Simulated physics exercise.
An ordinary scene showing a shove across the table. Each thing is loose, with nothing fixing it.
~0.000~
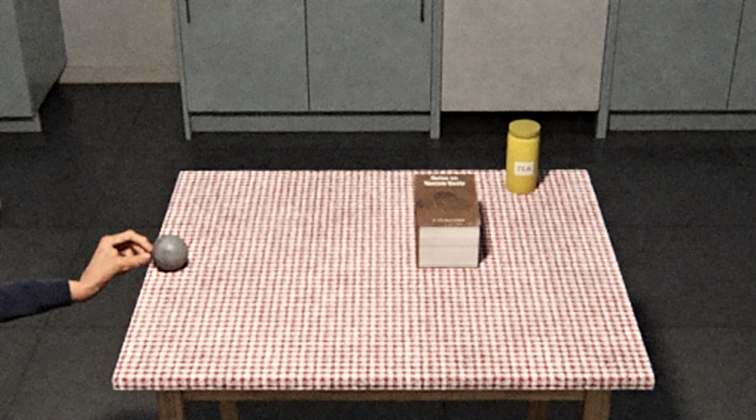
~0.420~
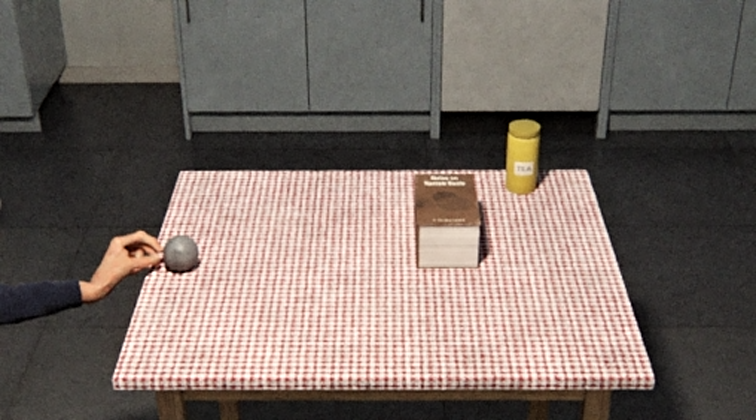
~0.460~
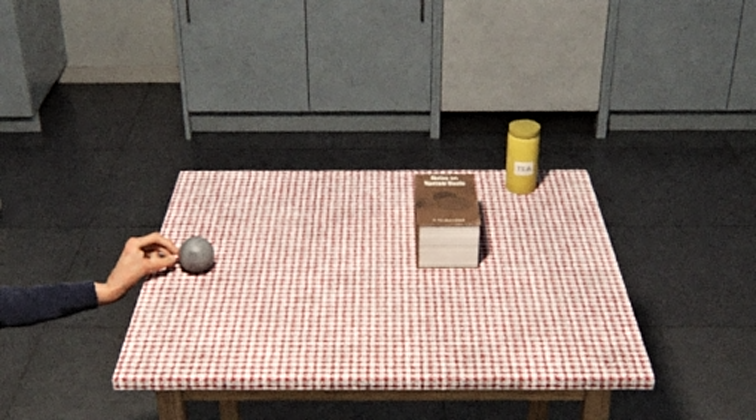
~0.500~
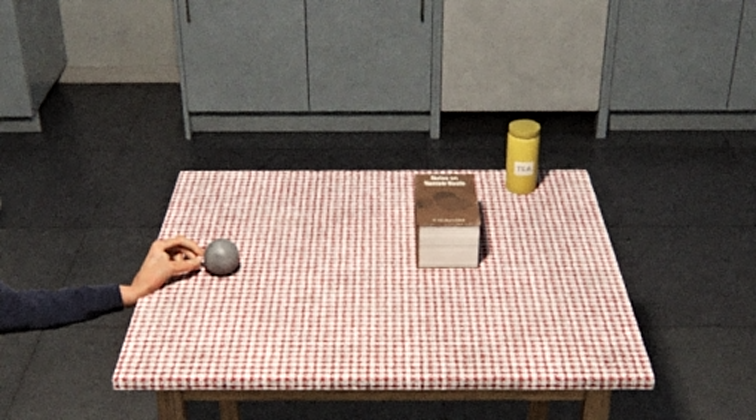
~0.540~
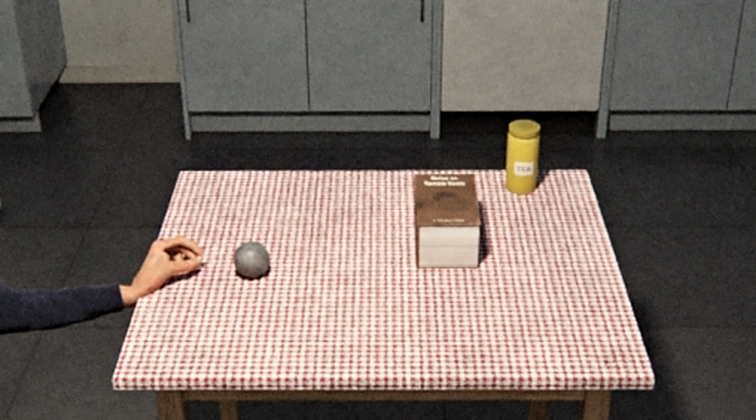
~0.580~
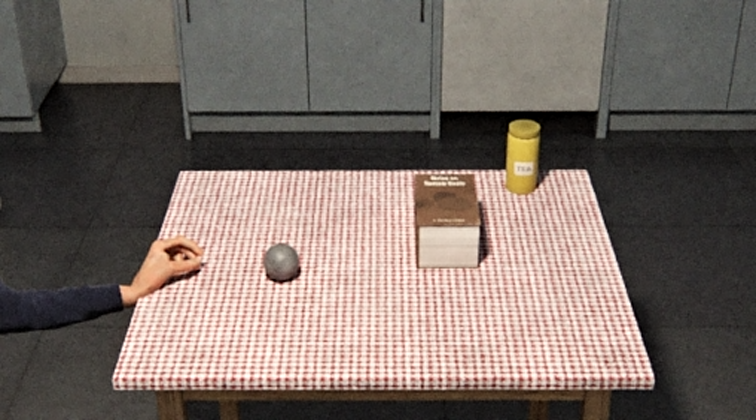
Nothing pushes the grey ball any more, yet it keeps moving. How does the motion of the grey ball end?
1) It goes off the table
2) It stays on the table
Option 1: It goes off the table.
After 0.88 s, grey ball rolled well along near (498, 280).
After 1.28 s, grey ball now off the table.
By the end (1.6 s), off the table, grey ball.
